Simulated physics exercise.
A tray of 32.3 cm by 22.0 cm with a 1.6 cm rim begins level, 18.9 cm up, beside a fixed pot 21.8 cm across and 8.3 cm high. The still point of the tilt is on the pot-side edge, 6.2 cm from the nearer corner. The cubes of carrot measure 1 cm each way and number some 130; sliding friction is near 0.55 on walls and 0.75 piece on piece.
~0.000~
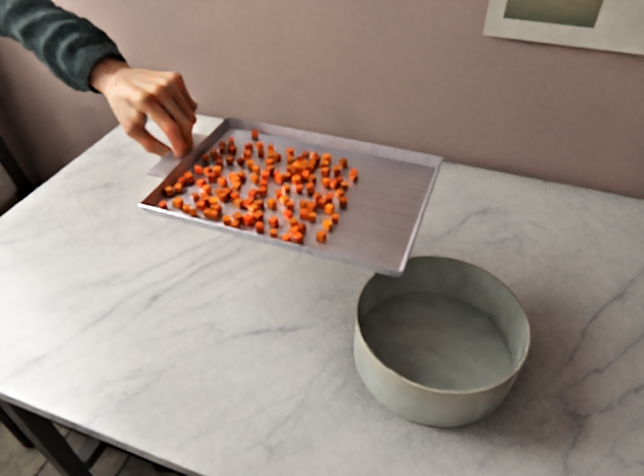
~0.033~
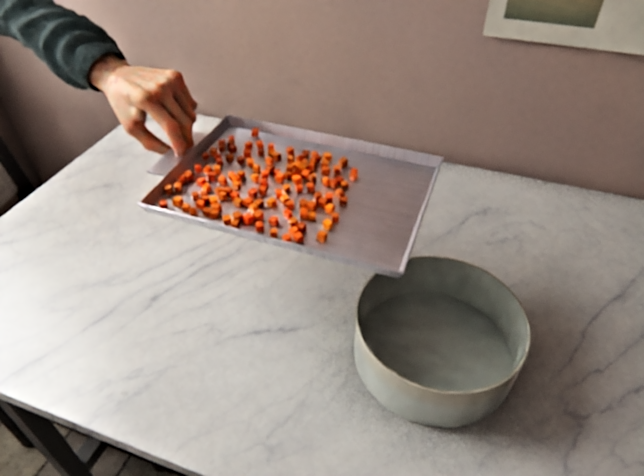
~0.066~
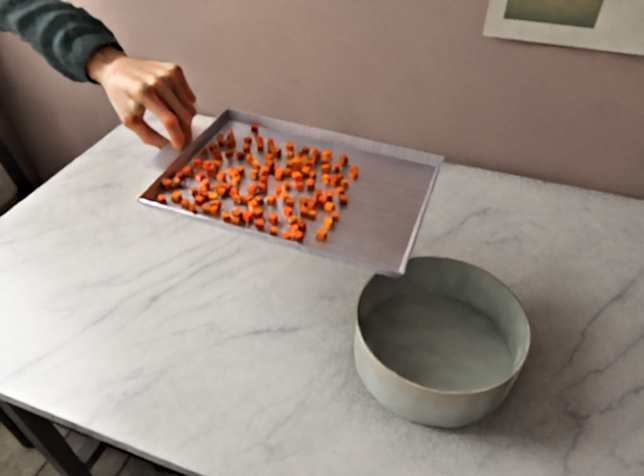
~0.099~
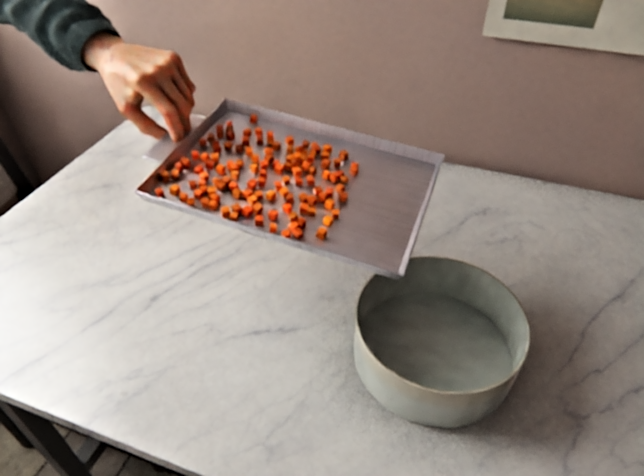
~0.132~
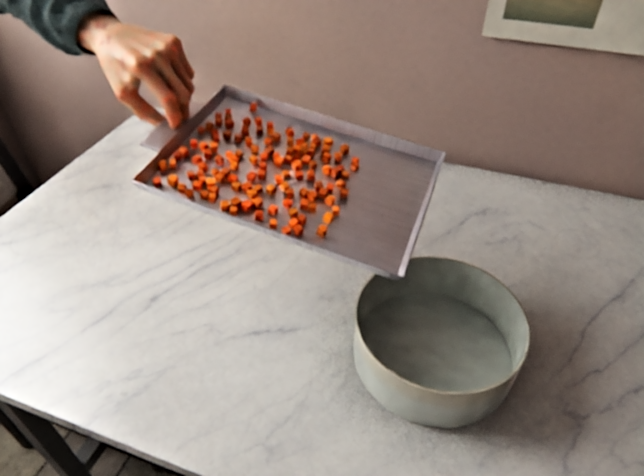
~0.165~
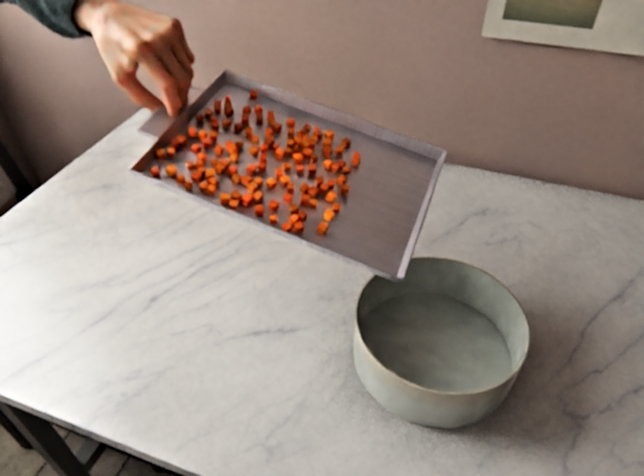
On a marble-topped table against a dusky pink wall, a hand at the left raises one end of a metal tray of orange carrot cubes, tilting it toward a grey-green pot while the cubes keep their places on it.
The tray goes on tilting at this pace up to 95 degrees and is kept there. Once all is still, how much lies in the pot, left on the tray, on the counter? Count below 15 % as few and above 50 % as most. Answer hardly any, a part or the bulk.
In the pot: The bulk; left on the tray: Hardly any; on the counter: Hardly any.
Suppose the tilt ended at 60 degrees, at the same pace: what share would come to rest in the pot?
It would be near 70 per cent.
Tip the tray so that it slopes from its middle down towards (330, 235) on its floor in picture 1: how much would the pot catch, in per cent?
About 55 per cent.
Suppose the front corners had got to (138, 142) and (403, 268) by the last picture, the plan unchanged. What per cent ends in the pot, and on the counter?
Pot 60, counter 40.
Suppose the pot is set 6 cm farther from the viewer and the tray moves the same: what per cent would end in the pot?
It would be near 20 per cent.
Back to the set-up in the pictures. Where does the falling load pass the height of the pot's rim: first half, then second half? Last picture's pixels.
First near (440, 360), later near (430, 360).
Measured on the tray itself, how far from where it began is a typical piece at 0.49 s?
Roughly 3 cm.
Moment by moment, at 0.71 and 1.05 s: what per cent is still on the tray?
About 65, 0.
Then, at 0.49 s, tilt 53 degrees; the tray holds 100 %, the pot 0 %.
After 0.71 s, tilt 80 degrees; the tray holds 65 %, the pot 0 %.
Then, at 1.05 s, tilt 95 degrees; the tray holds 0 %, the pot 90 %.
At rest (2.1 s), pot 90 %, tray 0 %, counter 10 %.
